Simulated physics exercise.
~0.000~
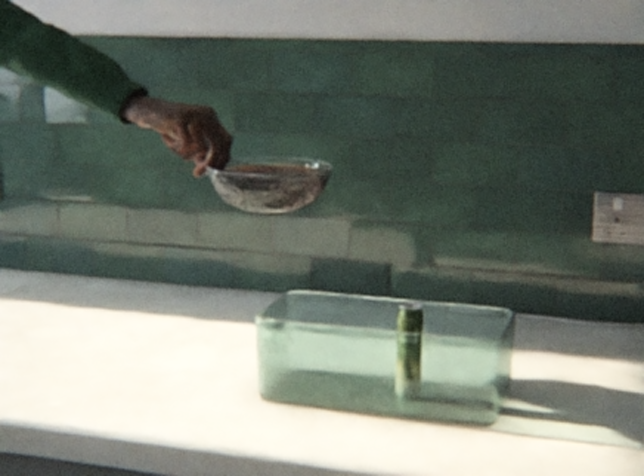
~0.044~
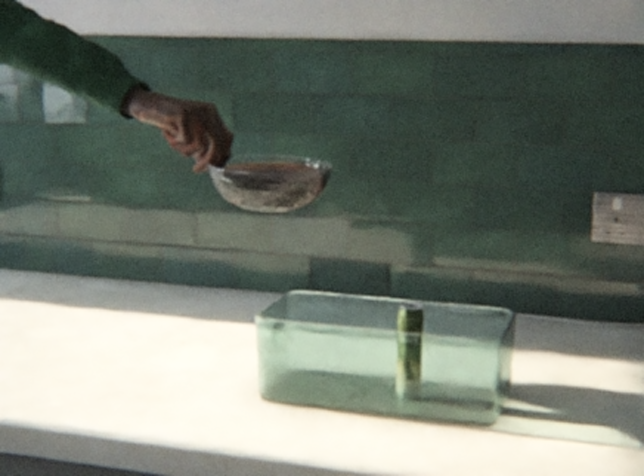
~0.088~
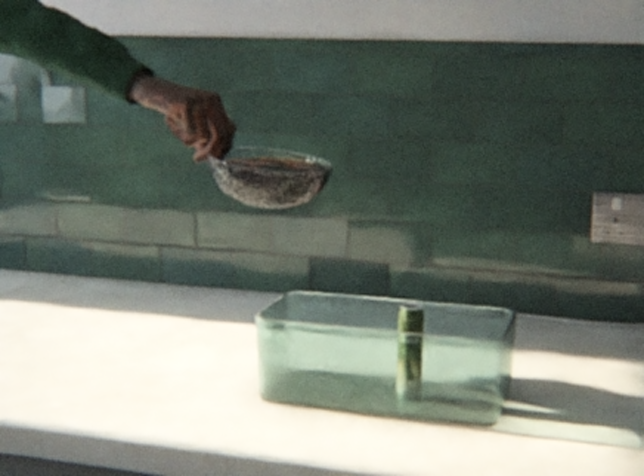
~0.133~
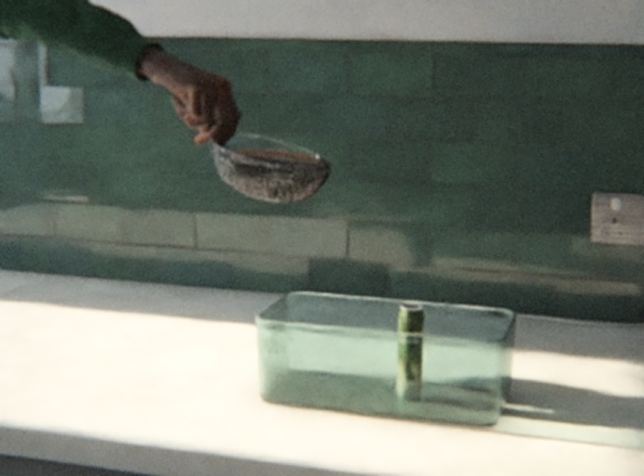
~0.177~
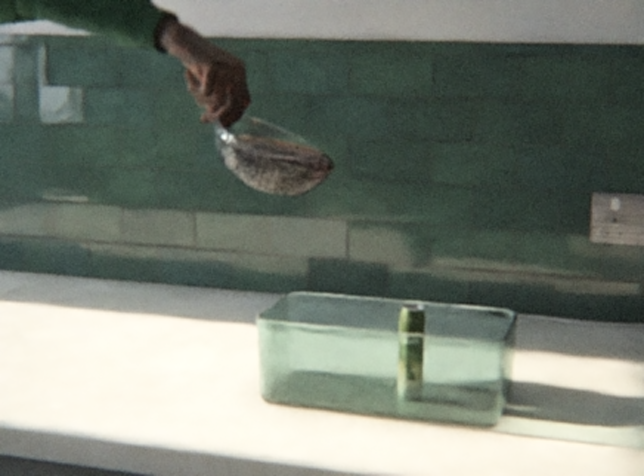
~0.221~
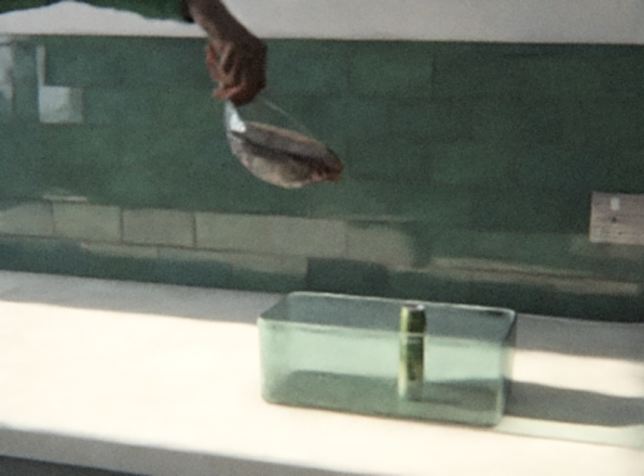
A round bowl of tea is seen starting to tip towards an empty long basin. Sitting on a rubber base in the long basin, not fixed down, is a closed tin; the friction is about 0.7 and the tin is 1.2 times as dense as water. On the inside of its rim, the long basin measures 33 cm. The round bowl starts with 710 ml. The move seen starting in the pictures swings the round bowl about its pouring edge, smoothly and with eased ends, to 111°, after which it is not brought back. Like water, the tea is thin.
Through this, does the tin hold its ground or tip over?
Bet it holds up.
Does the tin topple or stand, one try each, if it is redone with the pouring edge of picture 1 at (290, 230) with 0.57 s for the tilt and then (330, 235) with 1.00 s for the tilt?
Try 1: Tipped over; try 2: Tipped over.
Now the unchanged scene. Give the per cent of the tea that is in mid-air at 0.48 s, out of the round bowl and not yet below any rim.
Estimate: About 84 % of all of it.
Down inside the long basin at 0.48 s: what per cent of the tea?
10 %, give or take.
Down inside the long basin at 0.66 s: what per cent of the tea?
That comes to about 92 percent.
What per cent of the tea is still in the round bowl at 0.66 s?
Around 0 in a hundred.
After 0.48 s the tilt is 104° and 5 per cent is still to pour; the tin stands where it began.
After 0.66 s the tilt is 111° and 0 per cent is still to pour; the tin stands where it began.
After 0.86 s the tilt is 111° and 0 per cent is still to pour; the tin stands where it began.
After 1.07 s the tilt is 111° and 0 per cent is still to pour; the tin stands where it began.
In the end the tin stands where it began.
